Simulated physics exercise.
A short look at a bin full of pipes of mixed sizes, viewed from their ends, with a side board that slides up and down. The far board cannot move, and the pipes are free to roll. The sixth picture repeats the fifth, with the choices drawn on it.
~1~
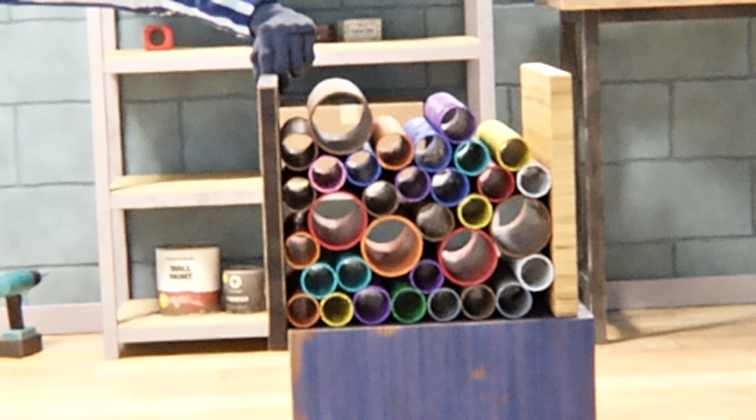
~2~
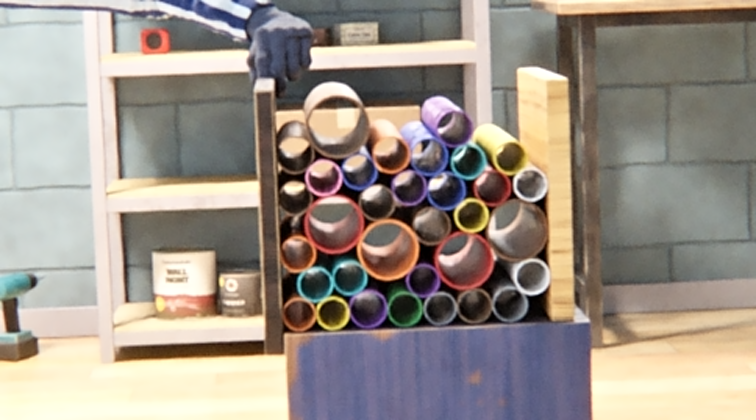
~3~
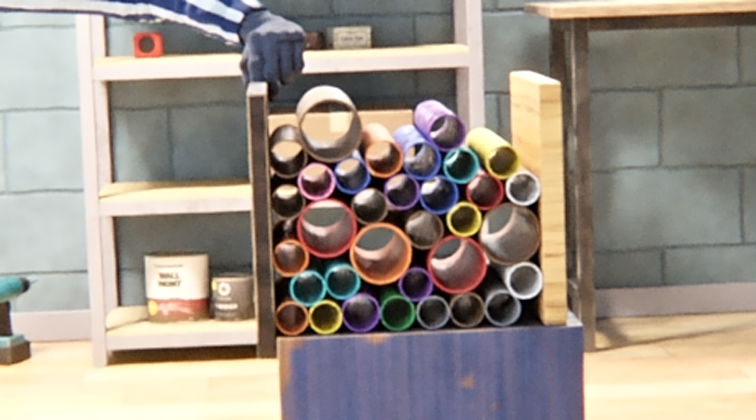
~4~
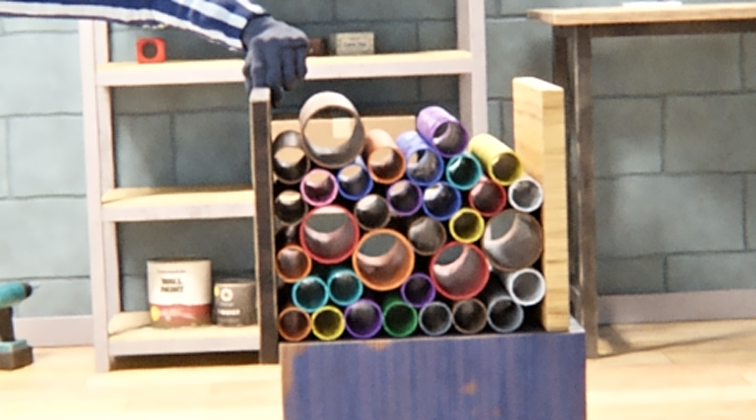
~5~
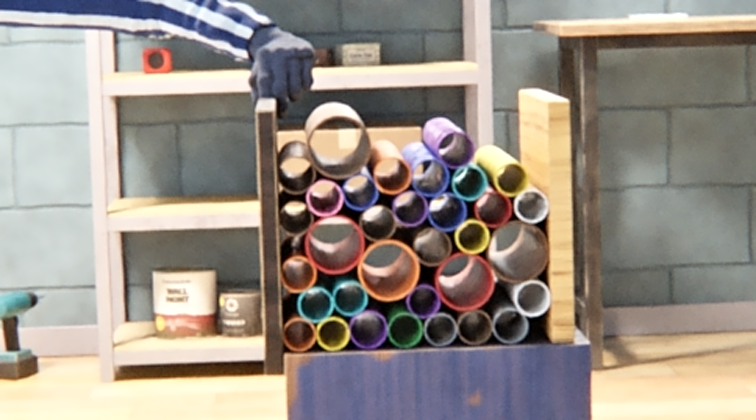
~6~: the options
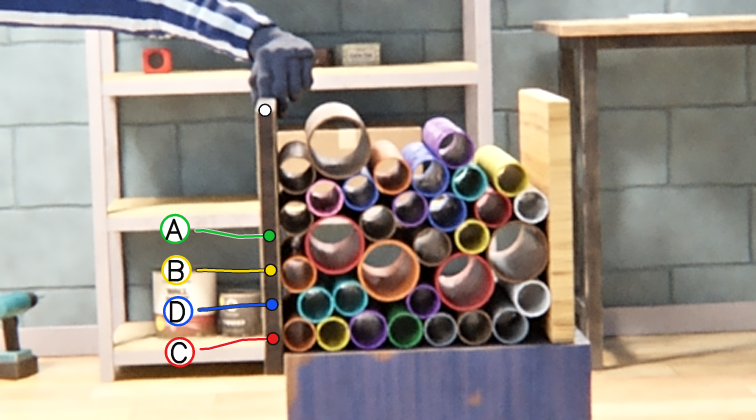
Gloved hand resting on the left side board of a bin packed with multicoloured pipes, the whole view shifting slightly.
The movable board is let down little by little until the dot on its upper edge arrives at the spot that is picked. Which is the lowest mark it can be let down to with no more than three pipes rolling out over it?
Mark A is as low as it can go.
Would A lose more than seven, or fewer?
Fewer than seven.
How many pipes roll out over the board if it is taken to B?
It comes to four.
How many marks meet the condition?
One of them.
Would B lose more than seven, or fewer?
Fewer than seven.
On the marked copy, A at (269, 236); B at (270, 270); C at (273, 339); D at (272, 305); the white dot at (265, 110).
Taking A. A third of the way, top of the board (277, 169).
Two thirds of the way, top of the board (279, 234).
When it is over, top of the board (279, 235), one out over the board.
As for the rest, B four out over the board; C more than three out over the board; D more than three out over the board.
